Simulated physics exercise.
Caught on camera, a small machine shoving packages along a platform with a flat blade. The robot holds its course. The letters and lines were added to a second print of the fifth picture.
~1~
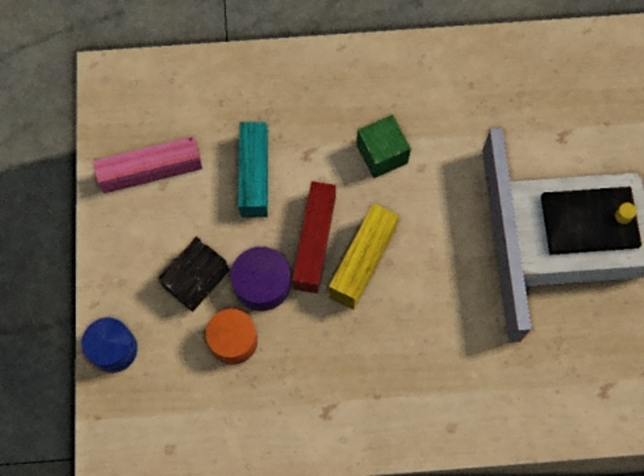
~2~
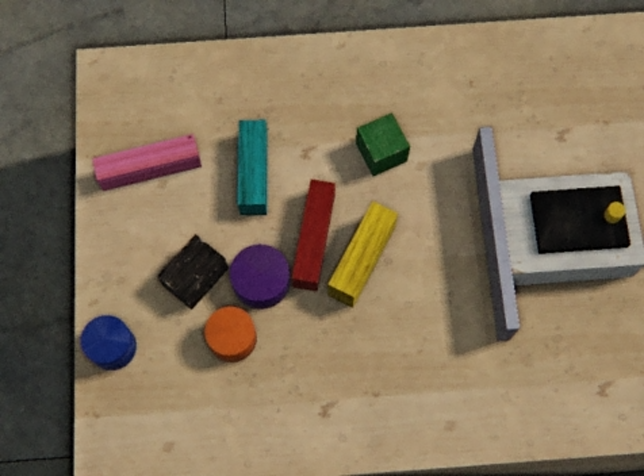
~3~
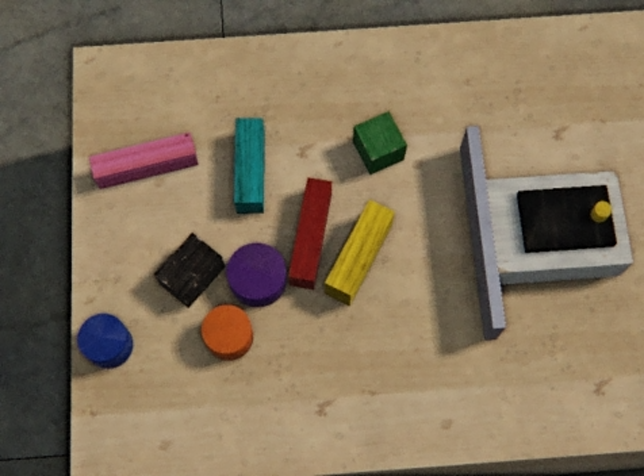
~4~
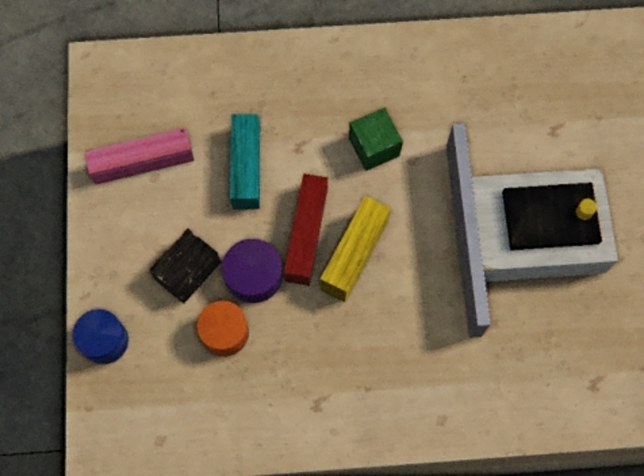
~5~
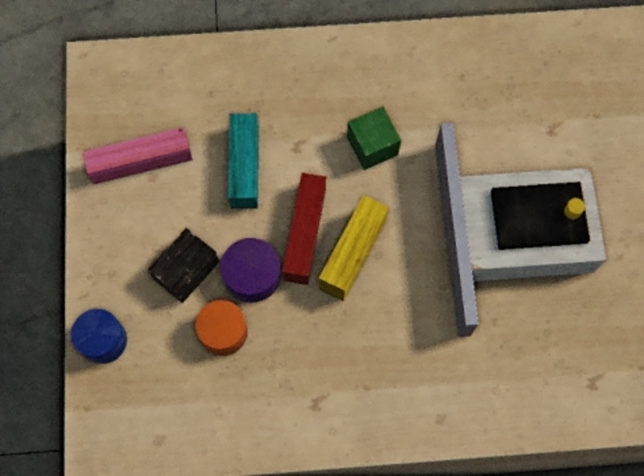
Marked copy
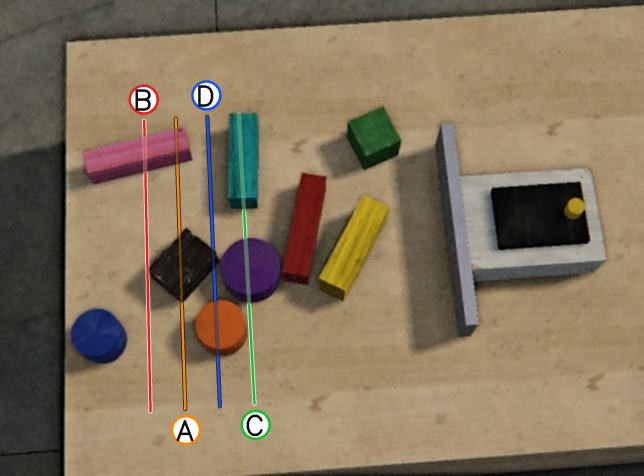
A small white machine with a wide, flat gray blade slid slowly left across a wooden platform, narrowing the gap to a scattered group of colorful blocks and round pieces, which it didn't touch.
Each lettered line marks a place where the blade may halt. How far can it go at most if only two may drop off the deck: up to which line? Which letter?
Line B.
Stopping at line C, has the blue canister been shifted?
No.
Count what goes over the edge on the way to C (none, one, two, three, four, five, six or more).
In all, none.
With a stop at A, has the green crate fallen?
By then, no.
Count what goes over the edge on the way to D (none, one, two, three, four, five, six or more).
By then, none.
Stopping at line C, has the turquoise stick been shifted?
By then, yes.
On the marked copy, A at (180, 257); B at (147, 259); C at (246, 252); D at (213, 255).
Taking B. A third of the way, robot (421, 223); green crate (324, 125); yellow stick (326, 254).
Two thirds of the way, robot (307, 231); black crate (119, 246); purple canister (147, 284).
When it is over, robot (220, 237); purple canister over the edge; black crate over the edge; two fallen.
As for the rest, A is within the limit but short; C is within the limit but short; D is within the limit but short.
